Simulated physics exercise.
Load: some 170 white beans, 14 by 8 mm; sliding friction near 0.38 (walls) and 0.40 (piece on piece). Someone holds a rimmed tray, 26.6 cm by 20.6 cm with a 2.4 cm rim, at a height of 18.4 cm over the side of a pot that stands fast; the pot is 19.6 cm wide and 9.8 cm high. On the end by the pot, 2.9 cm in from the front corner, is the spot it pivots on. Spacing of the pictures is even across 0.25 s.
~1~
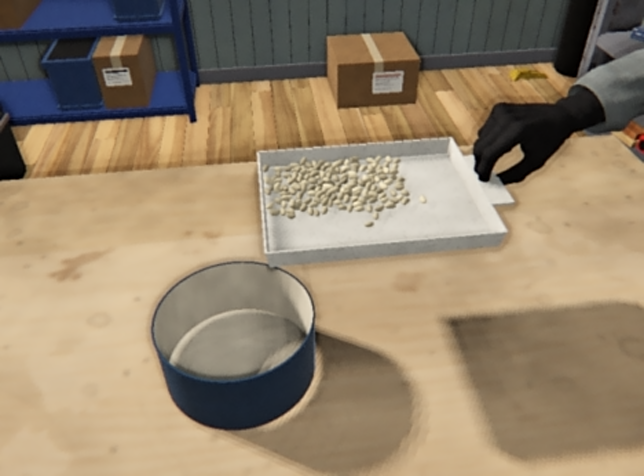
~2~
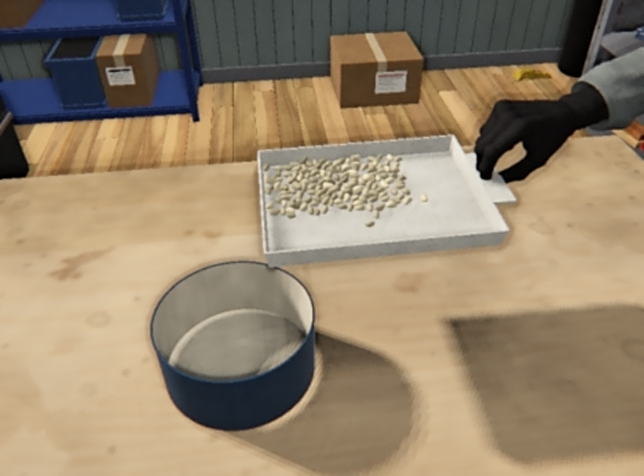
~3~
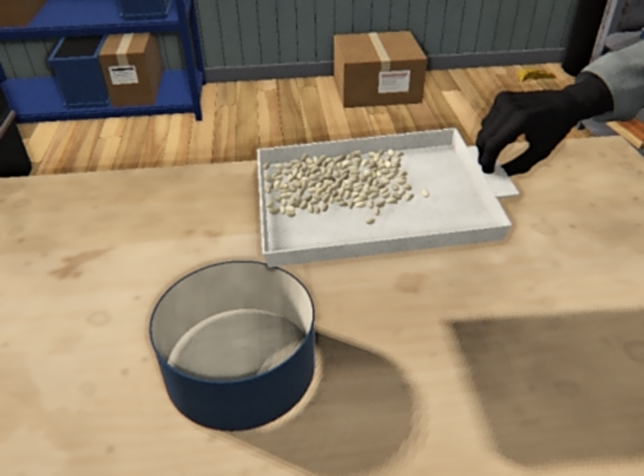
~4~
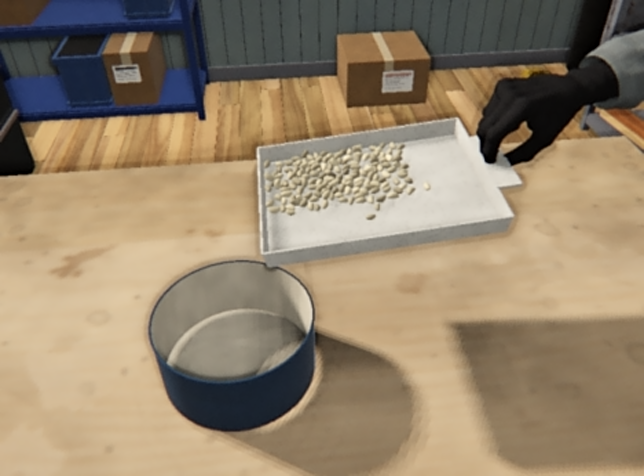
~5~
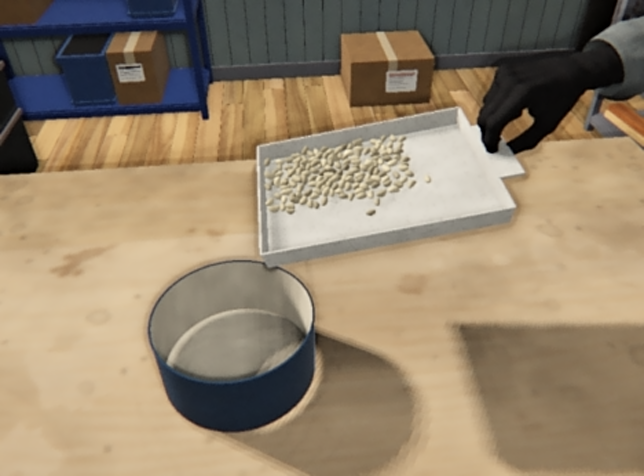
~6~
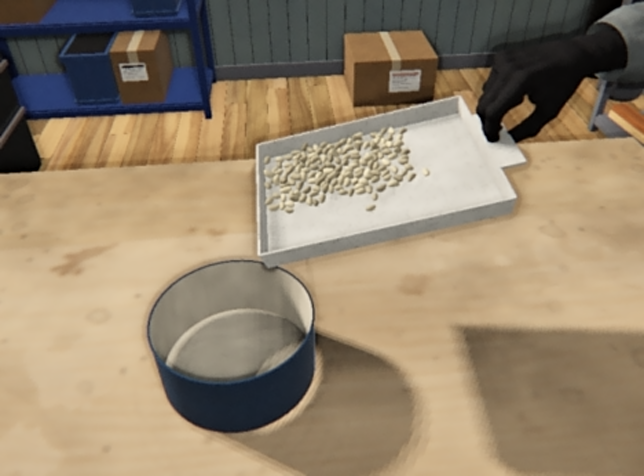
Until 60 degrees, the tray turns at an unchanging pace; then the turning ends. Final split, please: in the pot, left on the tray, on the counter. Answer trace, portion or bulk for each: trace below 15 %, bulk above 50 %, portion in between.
Pot: Trace. Tray: Bulk. Counter: Trace.
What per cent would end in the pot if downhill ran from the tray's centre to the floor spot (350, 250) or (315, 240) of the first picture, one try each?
Around 5 % for the first direction, around 10 % for the second.
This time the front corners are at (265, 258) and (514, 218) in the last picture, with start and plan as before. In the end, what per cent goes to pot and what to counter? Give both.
That works out as pot 25 and counter 5.
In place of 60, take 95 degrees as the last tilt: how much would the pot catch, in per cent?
Estimate: Roughly 80 percent.
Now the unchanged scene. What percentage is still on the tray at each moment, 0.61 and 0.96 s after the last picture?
The figures go 100 and then 100.
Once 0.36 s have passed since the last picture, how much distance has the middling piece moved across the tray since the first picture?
By then it sits near 3 cm from where it began.
Then, 0.36 s after the last picture, tilt 35 degrees; the tray holds 100 %, the pot 0 %.
Then, 0.61 s after the last picture, tilt 51 degrees; the tray holds 100 %, the pot 0 %.
Then, 0.96 s after the last picture, tilt 60 degrees; the tray holds 100 %, the pot 0 %.
In the end, pot 0 %, tray 100 %, counter 0 %.
